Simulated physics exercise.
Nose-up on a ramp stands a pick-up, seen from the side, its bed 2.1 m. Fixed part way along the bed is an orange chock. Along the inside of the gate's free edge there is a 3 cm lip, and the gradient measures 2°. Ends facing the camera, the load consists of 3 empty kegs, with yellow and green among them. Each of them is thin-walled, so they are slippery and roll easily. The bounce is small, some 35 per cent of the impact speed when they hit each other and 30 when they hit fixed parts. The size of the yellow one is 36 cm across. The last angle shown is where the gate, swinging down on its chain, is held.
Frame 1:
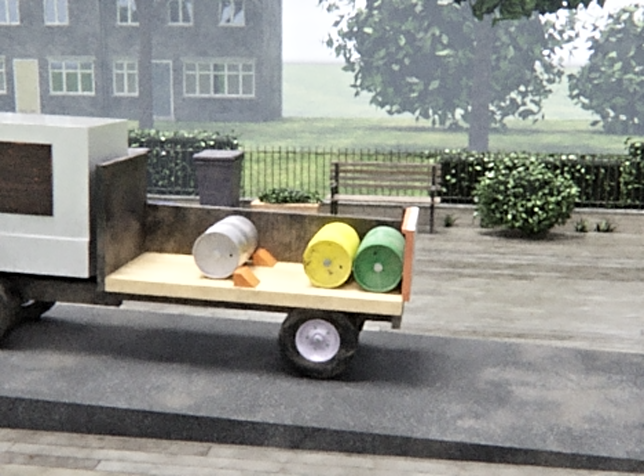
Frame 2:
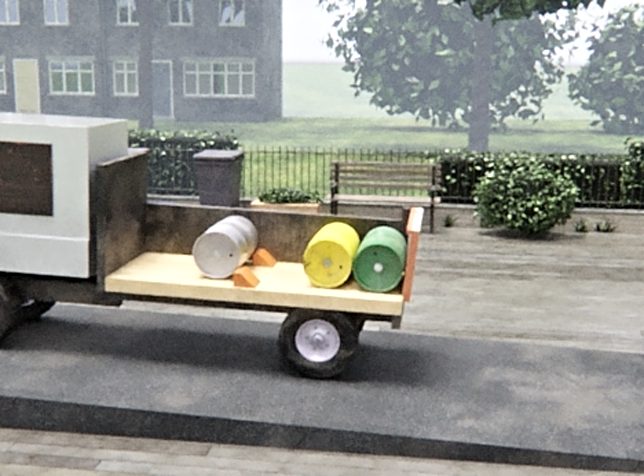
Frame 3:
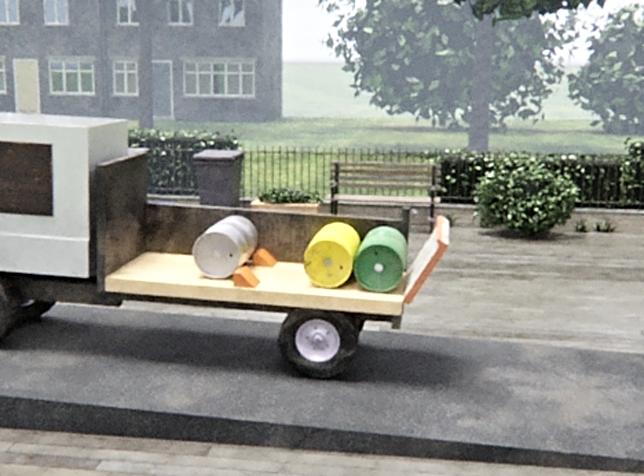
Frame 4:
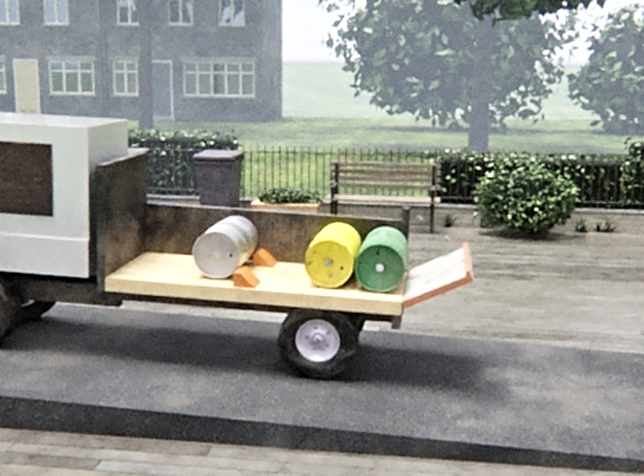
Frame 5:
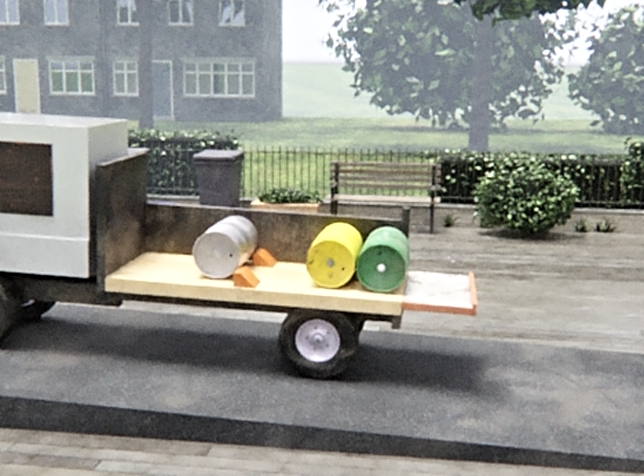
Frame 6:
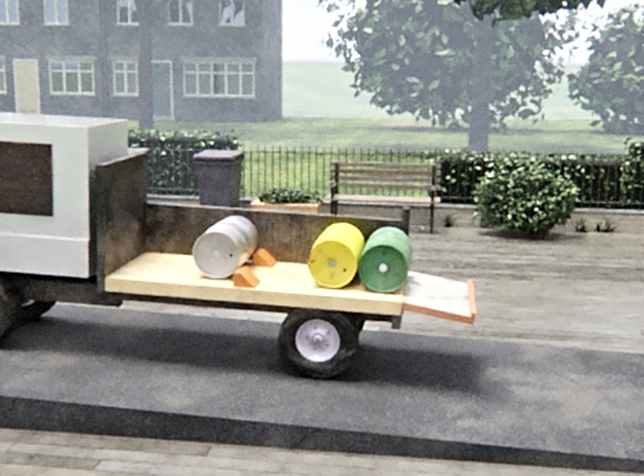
On a street beside a railed green with a bench, bushes and a brick building behind, a truck is seen from the side by a still camera. Its pale bed carries a grey keg with orange wedges at left, and a yellow and a green keg together near the orange-edged gate at right. The gate swings outward and down past level, while the yellow and green kegs shift very slightly right.
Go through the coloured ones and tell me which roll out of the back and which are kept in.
Yellow: It gets away. Green: It gets away.
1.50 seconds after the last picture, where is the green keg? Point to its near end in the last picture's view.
Near (422, 274).
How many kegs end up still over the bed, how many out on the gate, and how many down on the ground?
Tally: 1; 0; 2.
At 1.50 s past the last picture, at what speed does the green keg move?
0.5 m/s, give or take.
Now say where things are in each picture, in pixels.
The first frame shows yellow (326, 264), green (378, 268); gate 88° above level, tip at (410, 232); 3 of the 3 make up the bottom layer on the bed.
The second frame shows yellow (327, 264), green (378, 268); gate 84° above level, tip at (415, 233).
The third frame shows yellow (327, 264), green (379, 268); gate 59° above level, tip at (444, 245).
The fourth frame shows yellow (328, 264), green (380, 268); gate 25° above level, tip at (470, 278).
The fifth frame shows yellow (330, 264), green (381, 268); gate 3° below level, tip at (473, 311).
The sixth frame shows yellow (332, 265), green (383, 269); gate 10° below level, tip at (471, 320).
Another 1.5 s on from the last picture, yellow is on the bed, 30 cm short of the hinge, rolling right; green is on the gate, 10 cm past the hinge, rolling right; 0 out so far.
Another 3.6 s on from the last picture, yellow is dropping off the gate; green is out on the ground; 2 out so far.
In the end (6.3 s after the last picture), yellow is out on the ground; green is off the vehicle; 2 out so far.
